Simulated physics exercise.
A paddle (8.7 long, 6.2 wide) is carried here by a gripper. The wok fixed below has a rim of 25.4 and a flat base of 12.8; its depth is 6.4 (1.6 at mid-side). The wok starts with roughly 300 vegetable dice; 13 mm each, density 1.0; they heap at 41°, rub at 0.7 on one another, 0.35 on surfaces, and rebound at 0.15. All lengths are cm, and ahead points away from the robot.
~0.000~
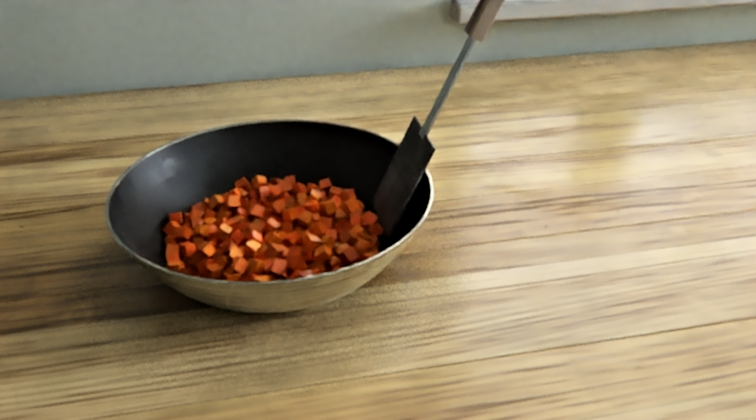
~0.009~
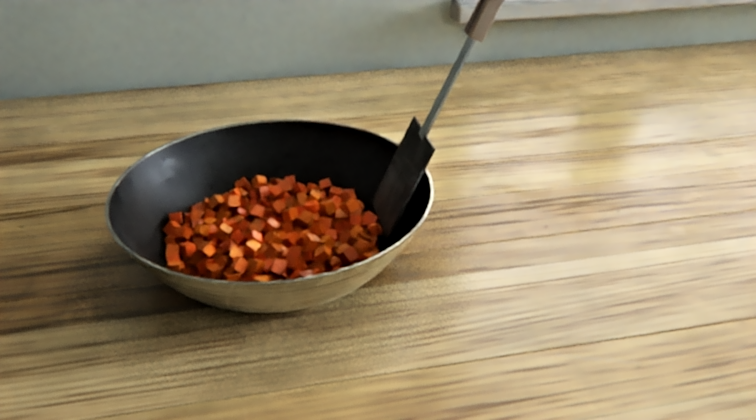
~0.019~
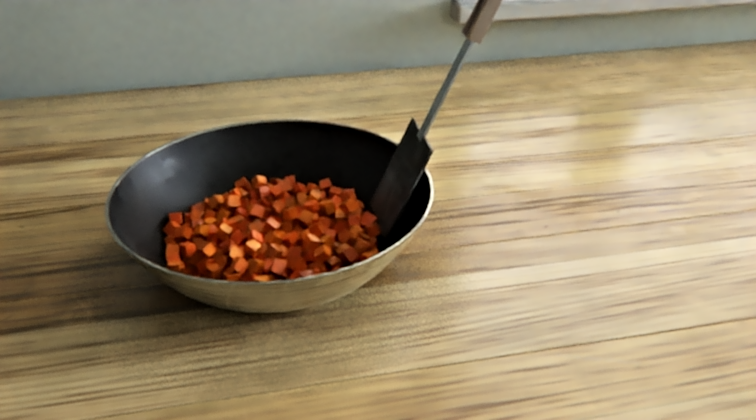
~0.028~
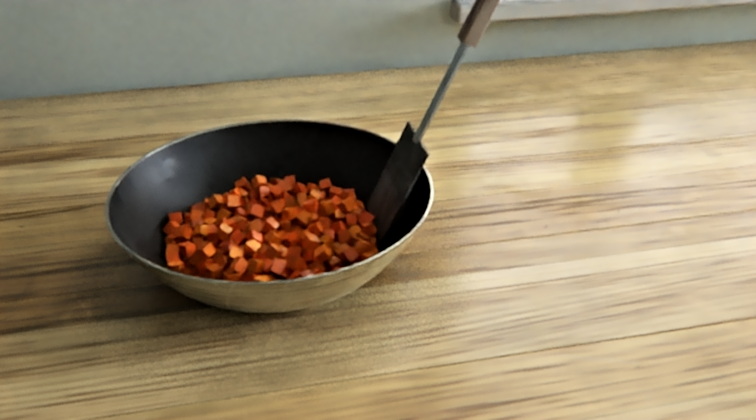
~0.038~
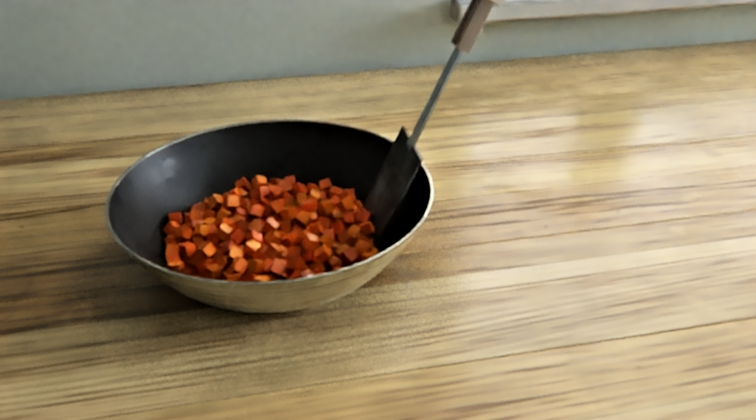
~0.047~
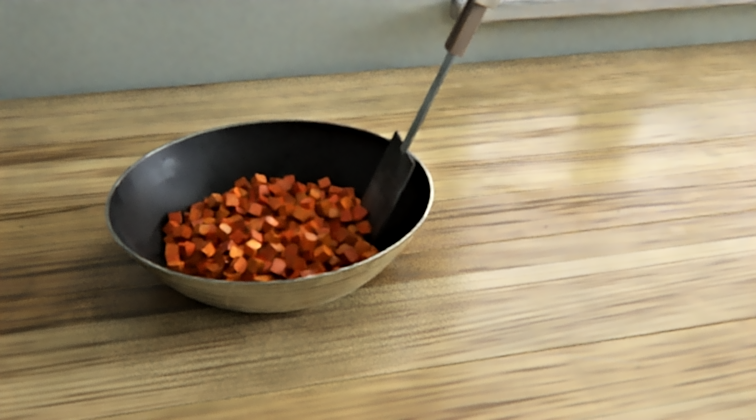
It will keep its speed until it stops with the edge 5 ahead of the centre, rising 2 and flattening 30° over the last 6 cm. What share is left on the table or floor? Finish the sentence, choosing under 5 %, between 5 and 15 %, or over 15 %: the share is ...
The share is under 5 %.
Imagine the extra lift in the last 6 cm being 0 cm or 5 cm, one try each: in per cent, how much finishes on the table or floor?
I'd put it near 0 in a hundred, then near 0 in a hundred.
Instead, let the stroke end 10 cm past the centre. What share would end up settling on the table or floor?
About 35 %.
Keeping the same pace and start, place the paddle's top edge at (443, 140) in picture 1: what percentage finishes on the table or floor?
I'd estimate close to 0 per cent.
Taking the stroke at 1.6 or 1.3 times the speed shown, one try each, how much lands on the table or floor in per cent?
Some 5 and 5 per cent.
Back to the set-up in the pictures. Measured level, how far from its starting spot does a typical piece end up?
Level distance of roughly 4 cm.
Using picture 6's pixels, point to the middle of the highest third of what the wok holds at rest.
I'd put it close to (167, 227).
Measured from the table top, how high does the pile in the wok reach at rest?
Height at rest: Roughly 7.5 cm.
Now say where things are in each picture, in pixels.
Paddle top edge at (425, 132), sloping 65°; upper third of the load around (273, 229), from x 170 to 375, top at y 180; 297 in the wok, in the first frame.
Paddle top edge at (424, 132), sloping 65°; upper third of the load around (273, 229), from x 170 to 375, top at y 180, in the second frame.
Paddle top edge at (422, 134), sloping 65°; upper third of the load around (273, 229), from x 170 to 375, top at y 180, in the third frame.
Paddle top edge at (418, 137), sloping 65°; upper third of the load around (274, 229), from x 170 to 370, top at y 180, in the fourth frame.
Paddle top edge at (412, 142), sloping 65°; upper third of the load around (273, 229), from x 170 to 370, top at y 180, in the fifth frame.
Paddle top edge at (406, 146), sloping 65°; upper third of the load around (275, 227), from x 170 to 370, top at y 180; 297 in the wok, in the sixth frame.
By 0.12 s, sloping 65°, highest piece 5 above the table; 297 in the wok.
By 0.20 s, sloping 52°, highest piece 6 above the table; 297 in the wok.
By 0.44 s, sloping 35°, highest piece 7 above the table; 294 in the wok, 3 on the table or floor.
By 1.49 s, sloping 35°, highest piece 7 above the table; 294 in the wok, 3 on the table or floor.
Final count, 294 in the wok, 3 on the table or floor. That is 1 % on the table or floor.
